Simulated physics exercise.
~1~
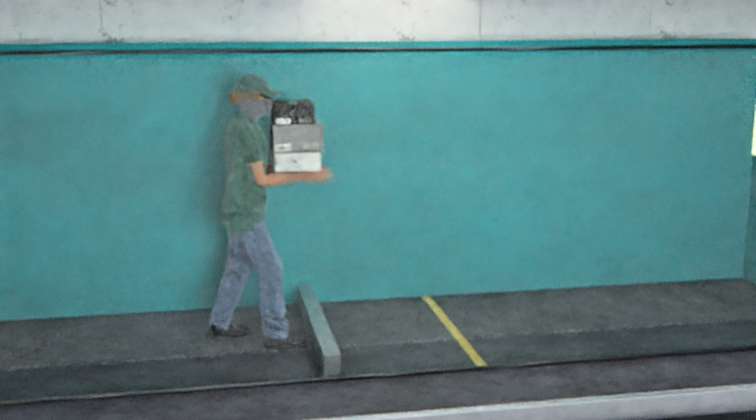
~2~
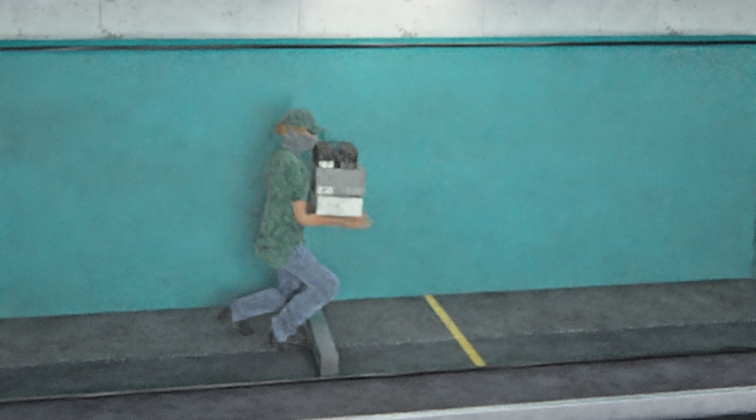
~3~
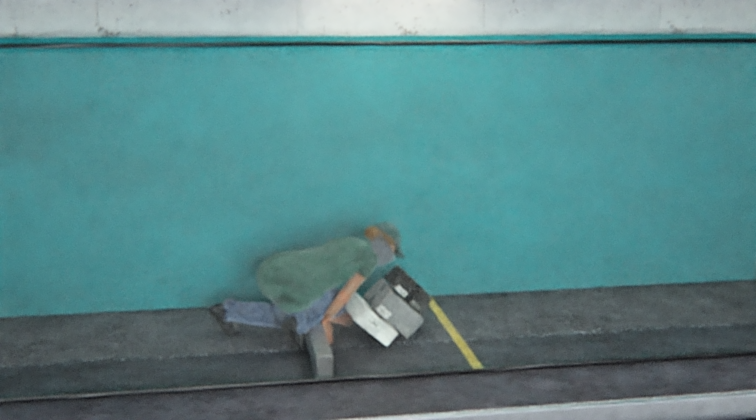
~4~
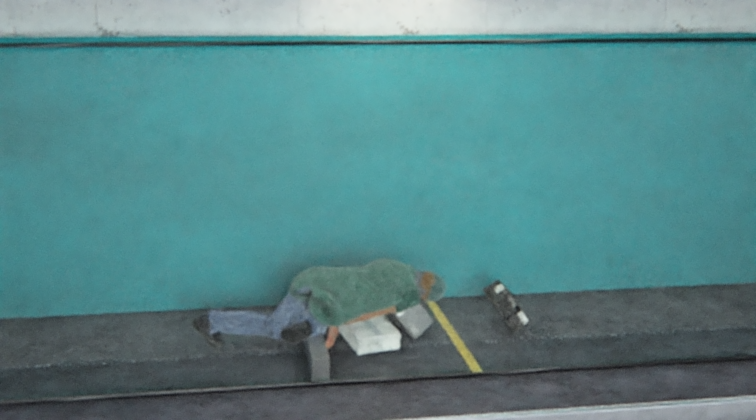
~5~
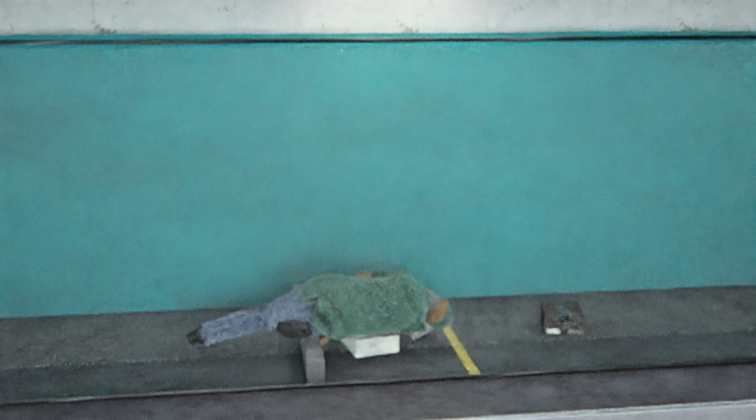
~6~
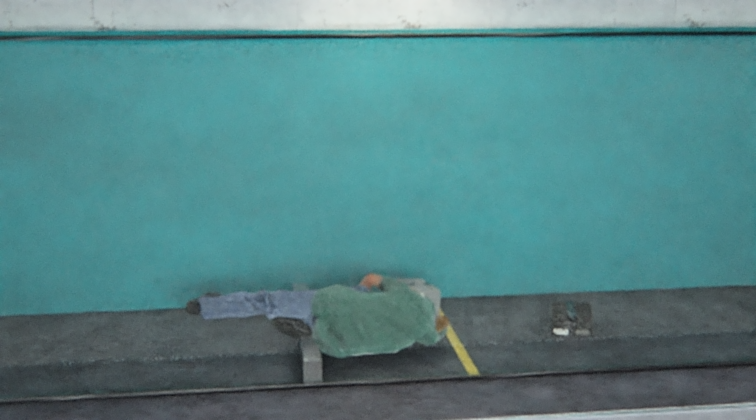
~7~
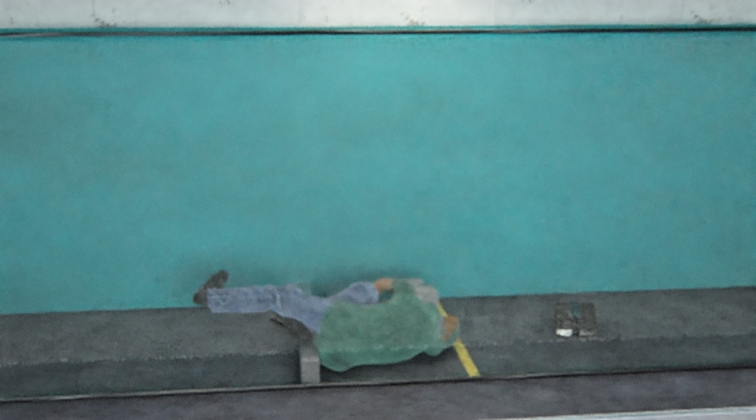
Courier in green shirt pitching forward over a low block with stacked parcels, sprawling flat as the black one tumbles past a yellow line.
